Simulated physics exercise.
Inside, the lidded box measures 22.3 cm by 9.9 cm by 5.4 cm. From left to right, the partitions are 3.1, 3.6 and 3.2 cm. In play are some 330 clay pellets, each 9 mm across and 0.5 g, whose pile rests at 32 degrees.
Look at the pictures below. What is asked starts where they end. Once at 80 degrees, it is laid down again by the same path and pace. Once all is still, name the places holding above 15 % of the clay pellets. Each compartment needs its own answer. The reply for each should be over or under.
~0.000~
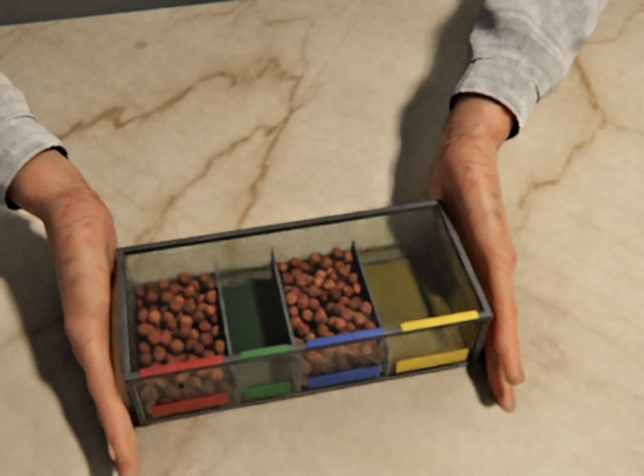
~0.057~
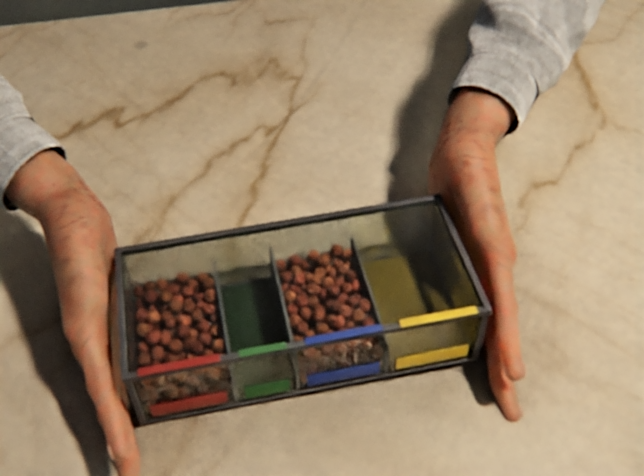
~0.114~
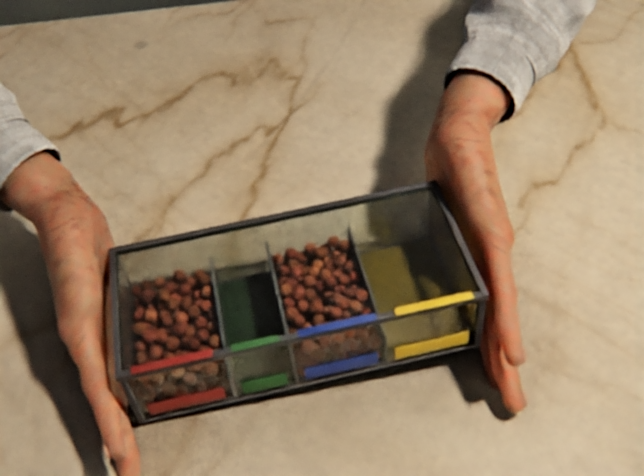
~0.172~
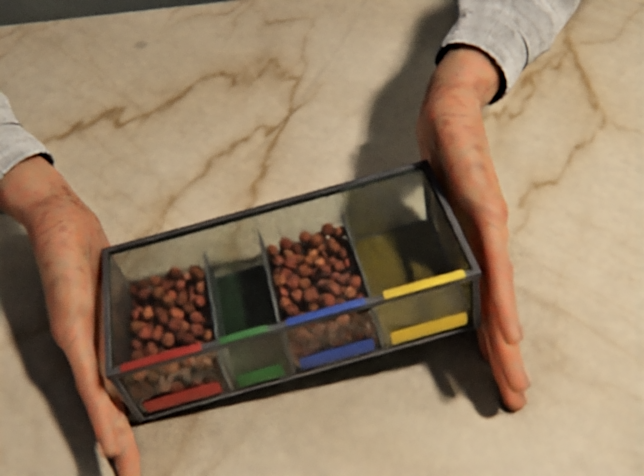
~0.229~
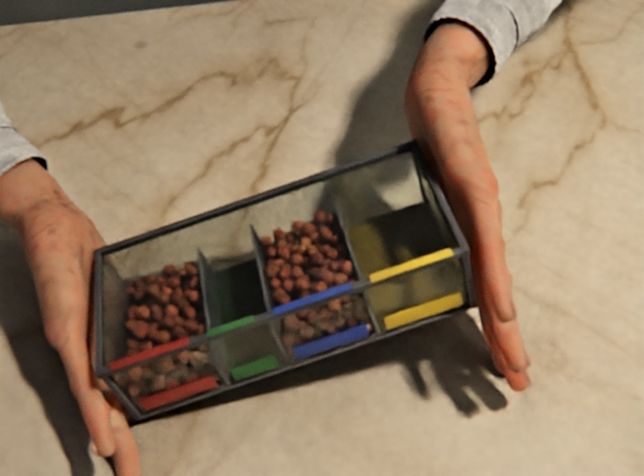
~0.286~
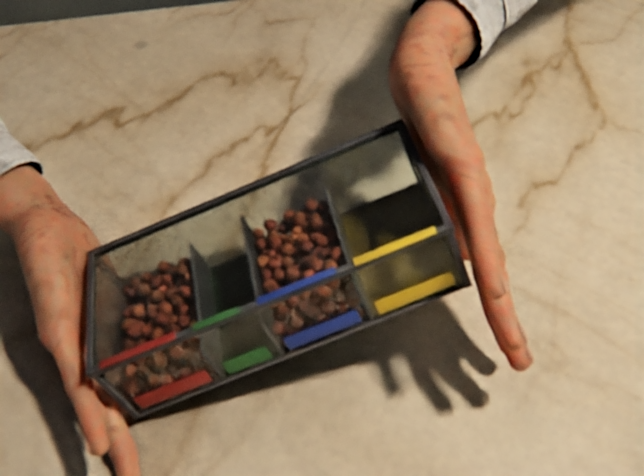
For red it is over, for blue it is over, for green it is under, for yellow it is under.
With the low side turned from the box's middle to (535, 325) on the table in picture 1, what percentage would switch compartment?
I'd say close to 40 %.
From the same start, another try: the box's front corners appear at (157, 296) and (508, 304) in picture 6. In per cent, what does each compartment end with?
The compartments end with red 30 per cent, blue 45 per cent, green 5 per cent and yellow 20 per cent.
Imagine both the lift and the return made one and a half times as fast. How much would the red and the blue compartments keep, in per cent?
I'd say red 60 percent, blue 40 percent.
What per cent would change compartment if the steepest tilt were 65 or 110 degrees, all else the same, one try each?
5 and 25 %.
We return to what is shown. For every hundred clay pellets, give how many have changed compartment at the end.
About 15 percent of it.
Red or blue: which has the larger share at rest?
I'd say the red side has more in it.
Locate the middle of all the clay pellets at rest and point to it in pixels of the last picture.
In the last view, approximately (196, 326).
Then, at 1.08 s, tilt 79 degrees; red 55 %, blue 45 %, green 5 %.
Then, at 1.61 s, tilt 34 degrees; red 60 %, blue 35 %.
After 2.20 s, tilt 0 degrees; red 60 %, blue 35 %.
By 2.6 s all is still; red 60 %, blue 40 %, green 0 %, yellow 0 %.
